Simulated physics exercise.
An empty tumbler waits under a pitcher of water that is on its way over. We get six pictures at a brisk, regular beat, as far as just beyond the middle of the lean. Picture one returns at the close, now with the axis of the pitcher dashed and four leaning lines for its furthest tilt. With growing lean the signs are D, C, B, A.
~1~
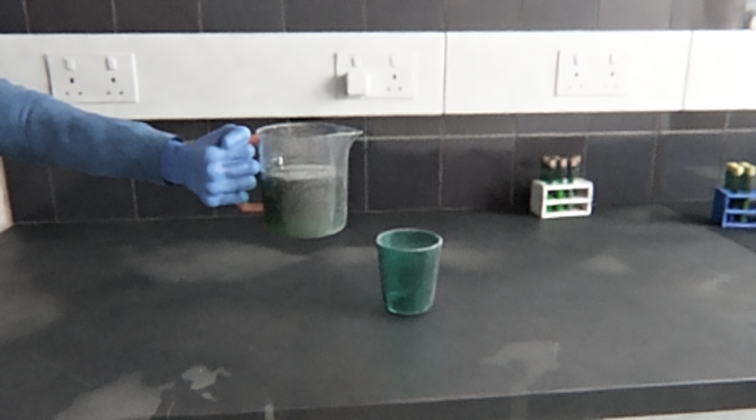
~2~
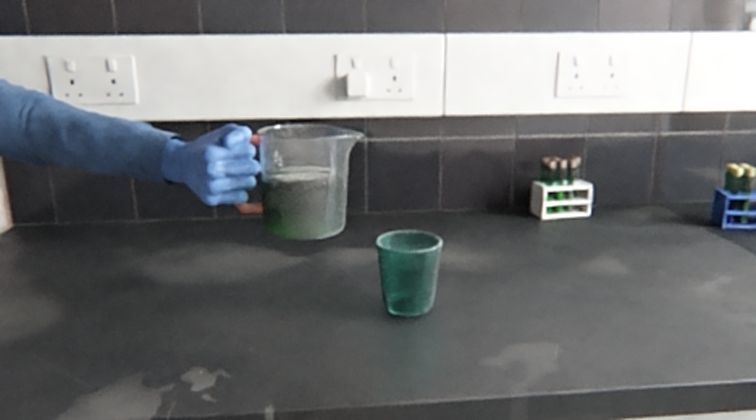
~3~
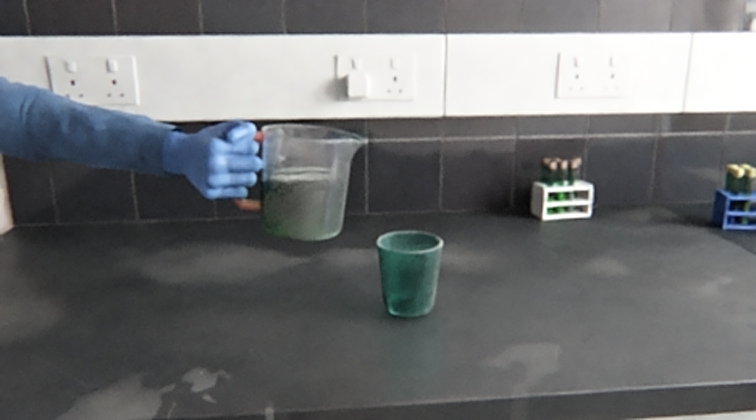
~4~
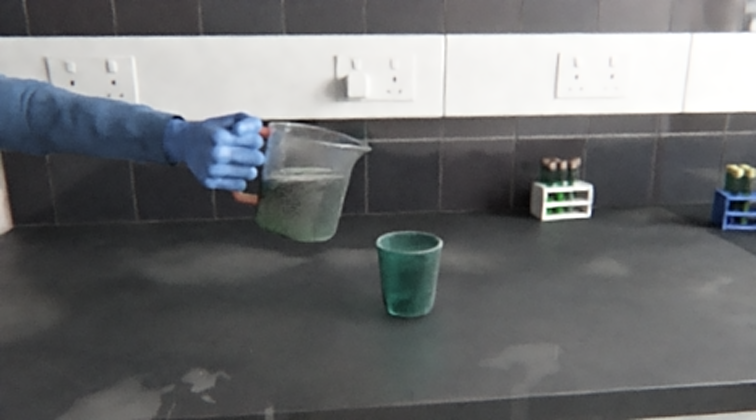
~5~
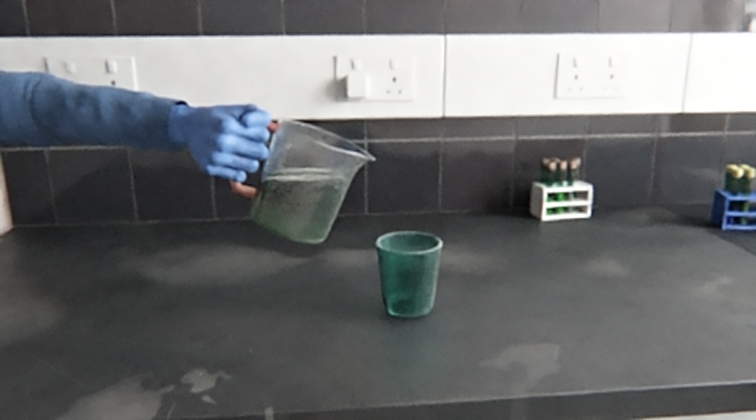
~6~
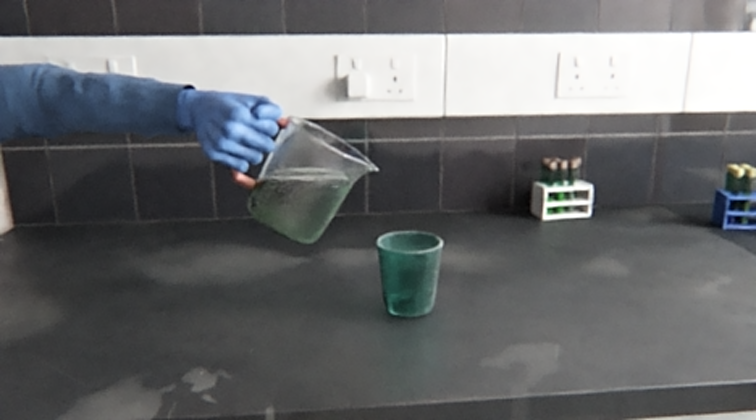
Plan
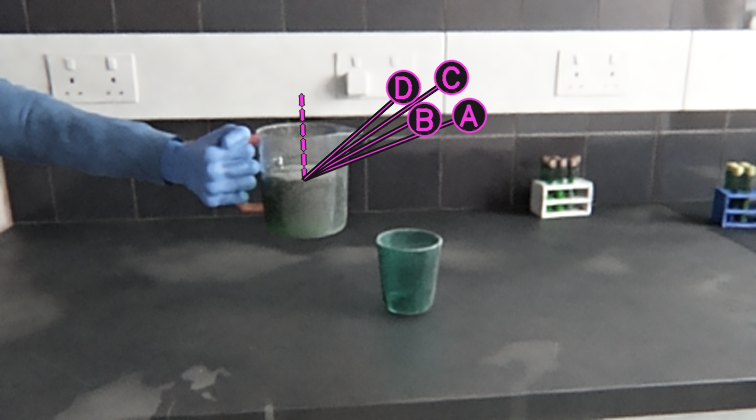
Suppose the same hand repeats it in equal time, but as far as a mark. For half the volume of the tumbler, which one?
It is B.
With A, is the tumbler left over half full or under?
Over half.
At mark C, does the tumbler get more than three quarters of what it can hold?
No, less.
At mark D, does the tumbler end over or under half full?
Under half.
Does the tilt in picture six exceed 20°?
Yes.
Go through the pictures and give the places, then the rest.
The first frame shows upright, lip at (360, 132); rim of the tumbler round (409, 239); nothing has left yet.
The second frame shows upright, lip at (362, 135); nothing has left yet.
The third frame shows tipped about 6°, lip at (366, 140); nothing has left yet.
The fourth frame shows tipped about 13°, lip at (370, 148); nothing has left yet.
The fifth frame shows tipped about 22°, lip at (373, 158); nothing has left yet.
The sixth frame shows tipped about 31°, lip at (377, 169); nothing has left yet.
In magenta, A at (453, 121); B at (407, 124); C at (437, 87); D at (392, 101).
If A is chosen, the tumbler ends with about 74 % of what it can hold.
If B is chosen, the tumbler ends with about 51 % of what it can hold.
If C is chosen, the tumbler ends with about 29 % of what it can hold.
If D is chosen, the tumbler ends with about 12 % of what it can hold.
